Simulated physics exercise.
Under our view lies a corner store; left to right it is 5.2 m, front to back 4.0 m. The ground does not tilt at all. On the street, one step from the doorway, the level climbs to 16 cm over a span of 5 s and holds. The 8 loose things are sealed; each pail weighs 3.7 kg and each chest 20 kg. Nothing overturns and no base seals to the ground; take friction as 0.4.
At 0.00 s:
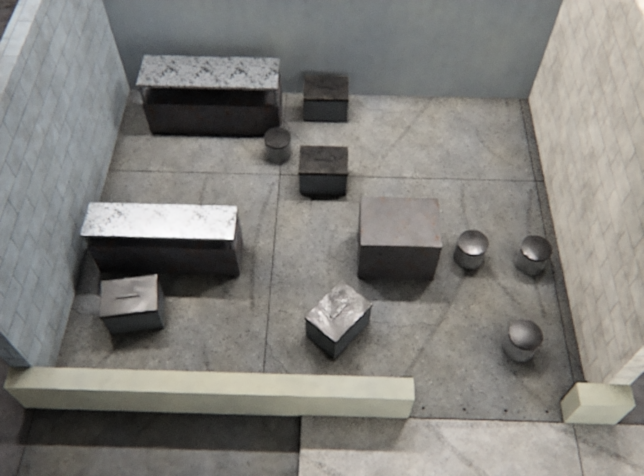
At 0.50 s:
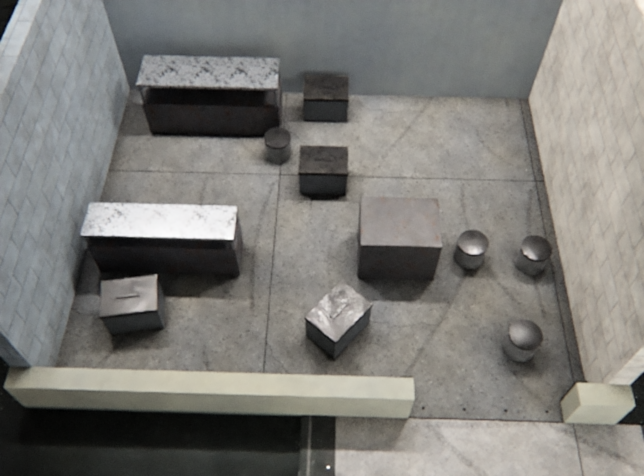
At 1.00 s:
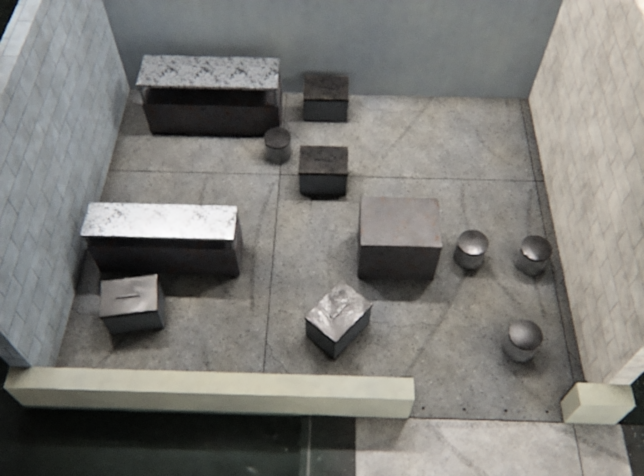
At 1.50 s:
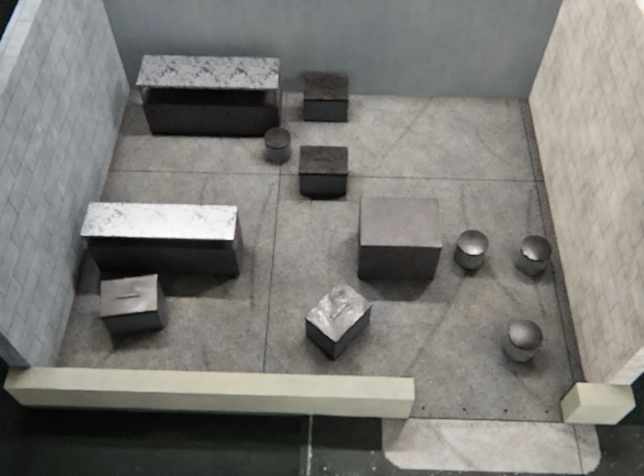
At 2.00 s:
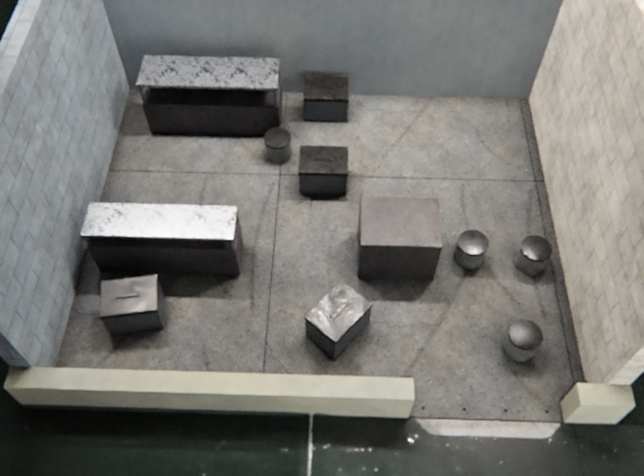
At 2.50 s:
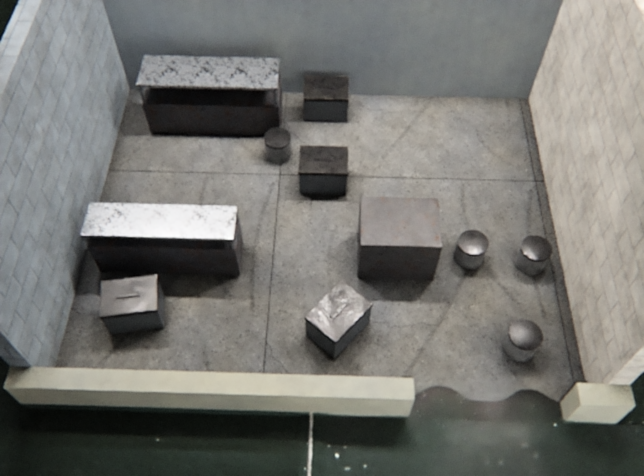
Dark water spreading over the pale paving outside a walled room, its rippled edge reaching the doorway gap while blocky furnishings stay still.
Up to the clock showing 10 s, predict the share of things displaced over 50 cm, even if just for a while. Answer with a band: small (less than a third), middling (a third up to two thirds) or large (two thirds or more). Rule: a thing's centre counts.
Middling.
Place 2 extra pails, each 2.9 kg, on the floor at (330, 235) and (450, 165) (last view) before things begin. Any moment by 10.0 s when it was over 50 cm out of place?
Order as asked - inside the cutoff and beyond the cutoff.
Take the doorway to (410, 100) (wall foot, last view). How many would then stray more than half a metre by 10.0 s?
You'd get 3 in that case.
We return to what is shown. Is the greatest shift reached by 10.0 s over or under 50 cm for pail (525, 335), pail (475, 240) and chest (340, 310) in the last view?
So that's beyond it for the first, beyond it for the second and inside it for the last.
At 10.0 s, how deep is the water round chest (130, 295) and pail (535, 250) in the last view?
I'd estimate 1 cm for the first and 12 cm for the second.
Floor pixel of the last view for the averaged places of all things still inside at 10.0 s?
(341, 173).
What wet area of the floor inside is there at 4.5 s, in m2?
I'd estimate close to 3.0 m2.
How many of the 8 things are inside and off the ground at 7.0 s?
I get 2.
After 3.5 s 0 of 8 are over 50 cm from their spots; 0 afloat.
After 4.5 s 0 of 8 are over 50 cm from their spots; 0 afloat.
After 7.0 s 3 of 8 are over 50 cm from their spots; 2 afloat.
After 10.0 s 3 of 8 are over 50 cm from their spots, and 3 have been at some point; 3 afloat.
